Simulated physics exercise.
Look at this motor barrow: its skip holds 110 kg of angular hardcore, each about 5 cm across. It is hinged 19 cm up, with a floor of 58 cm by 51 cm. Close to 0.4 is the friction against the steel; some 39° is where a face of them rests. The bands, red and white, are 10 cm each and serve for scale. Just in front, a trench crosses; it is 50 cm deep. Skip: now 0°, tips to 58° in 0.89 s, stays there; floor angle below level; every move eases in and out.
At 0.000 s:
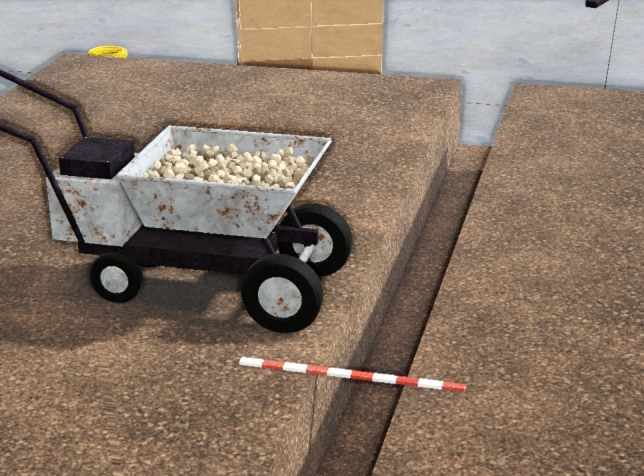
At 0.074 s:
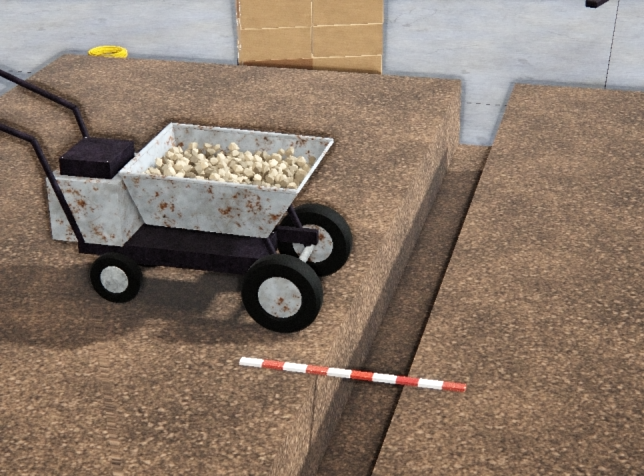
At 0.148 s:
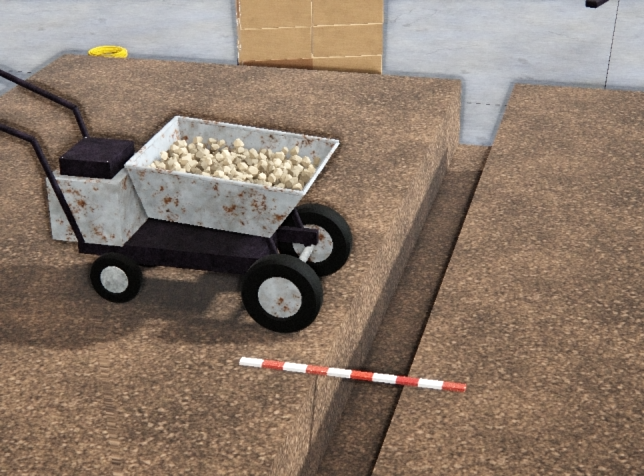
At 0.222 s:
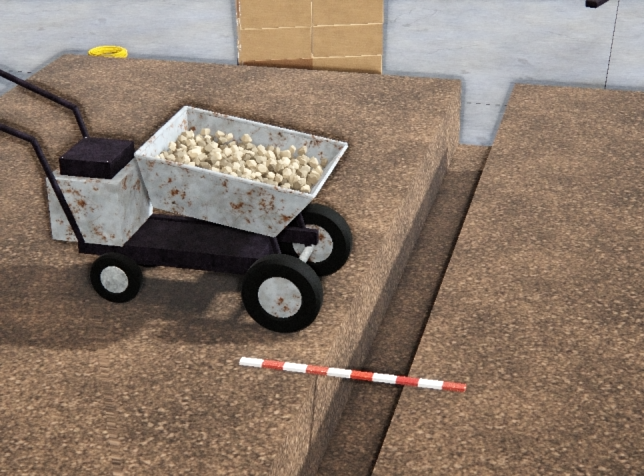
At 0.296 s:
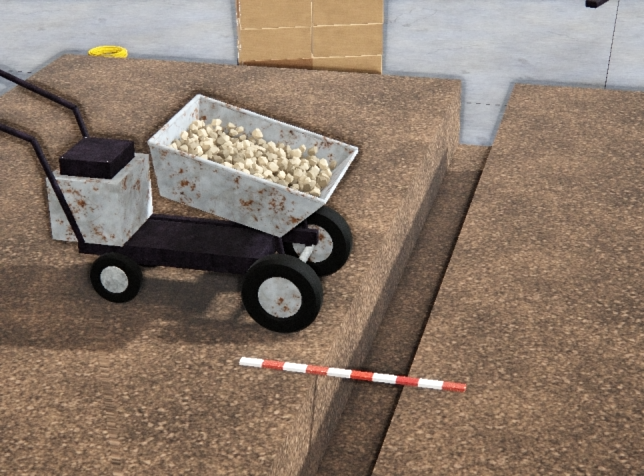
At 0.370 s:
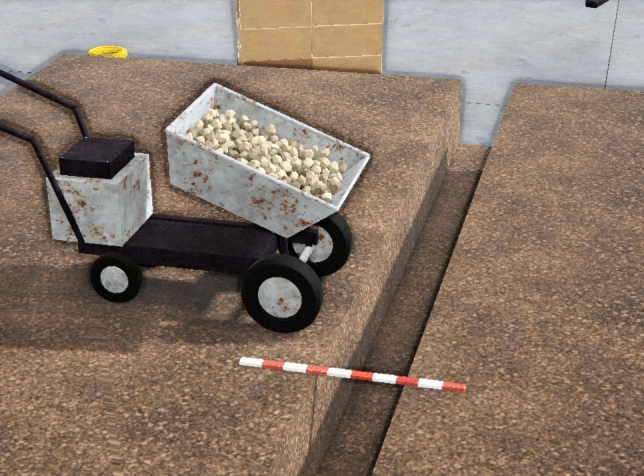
The footage shows a motor barrow loaded with pale, angular stones standing beside a narrow trench crossed by a red-and-white banded pole, as its rusty skip gradually tilts forward to the right, its rear rising clear of the chassis.
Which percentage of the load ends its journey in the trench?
Roughly 9 per cent.
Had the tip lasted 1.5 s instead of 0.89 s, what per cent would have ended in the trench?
Probably about 5 in a hundred.
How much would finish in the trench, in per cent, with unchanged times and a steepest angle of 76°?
Roughly 35%.
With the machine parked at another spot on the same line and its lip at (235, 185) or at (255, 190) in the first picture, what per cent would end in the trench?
It comes to about 30 and 25 in a hundred.
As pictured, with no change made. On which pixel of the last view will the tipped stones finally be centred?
The resting stones are centred at roughly (448, 318).
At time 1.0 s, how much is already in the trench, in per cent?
By that moment, roughly 5 per cent of the load.
After 0.7 s the floor is at 49°; 100 % in the skip; the foremost stones are at (368, 228).
After 1.0 s the floor is at 58°; 95 % in the skip, 3 % in the trench, 2 % past the trench; the foremost stones are at (435, 319).
After 1.3 s the floor is at 58°; 81 % in the skip, 5 % in the trench, 14 % past the trench; the foremost stones are at (513, 339).
After 3.3 s the floor is at 58°; 75 % in the skip, 9 % in the trench, 16 % past the trench; the foremost stones are at (563, 314).
